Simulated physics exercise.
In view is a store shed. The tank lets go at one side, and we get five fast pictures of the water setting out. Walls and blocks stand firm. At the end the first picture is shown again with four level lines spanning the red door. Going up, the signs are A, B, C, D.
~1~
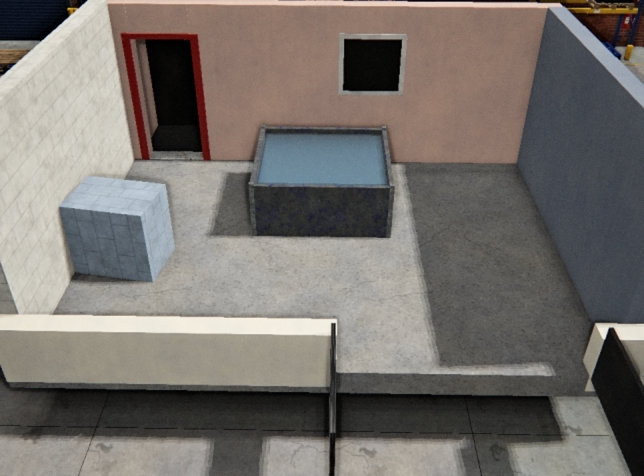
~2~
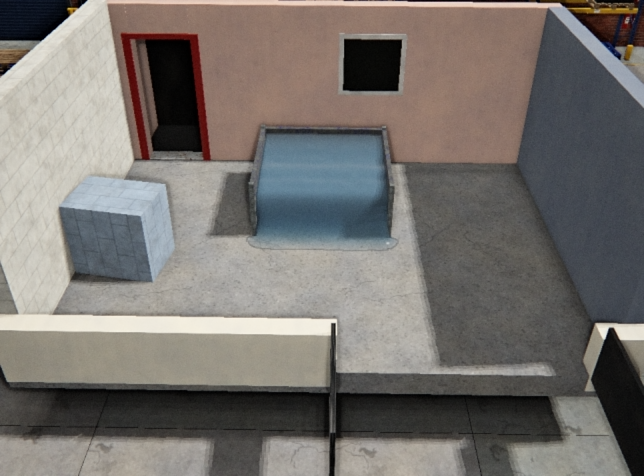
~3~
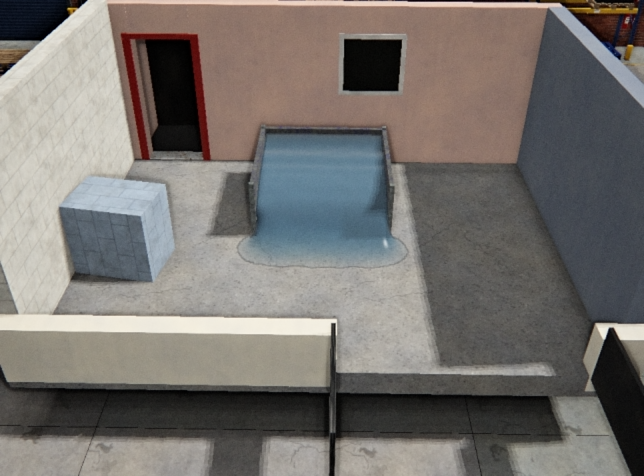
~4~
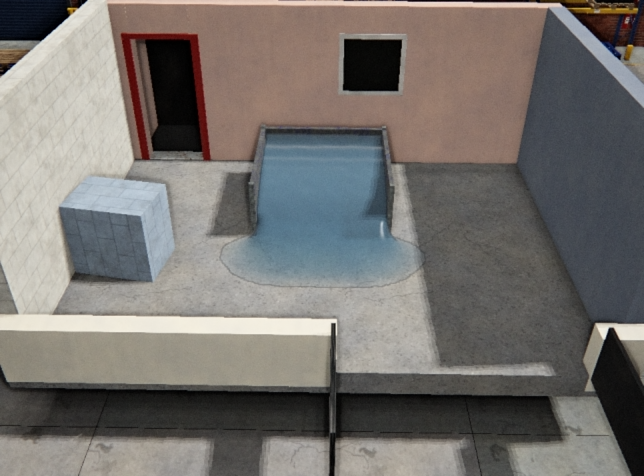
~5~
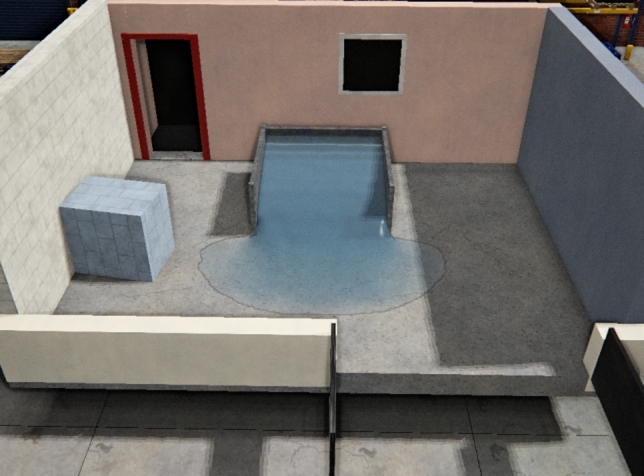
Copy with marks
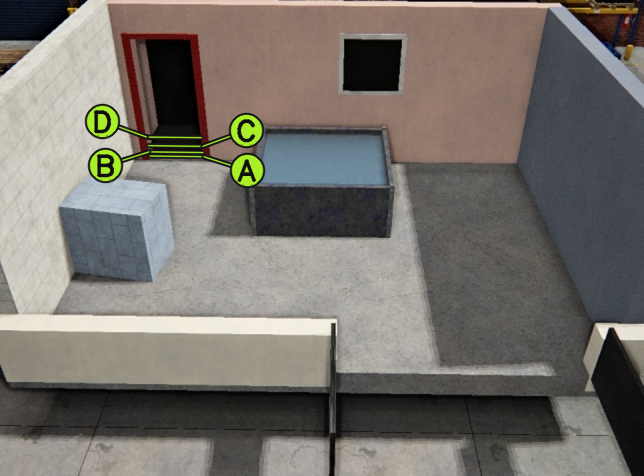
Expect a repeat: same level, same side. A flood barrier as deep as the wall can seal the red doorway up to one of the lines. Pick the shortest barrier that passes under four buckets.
Use mark A.
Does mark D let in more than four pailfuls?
No, not at all.
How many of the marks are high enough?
All four.
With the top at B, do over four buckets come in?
No, not at all.
On the marked copy, A at (176, 156); B at (176, 152); C at (175, 146); D at (174, 137); from the bottom up A, B, C, D.
With A, nothing gets over.
With B, nothing gets over.
With C, nothing gets over.
With D, nothing gets over.
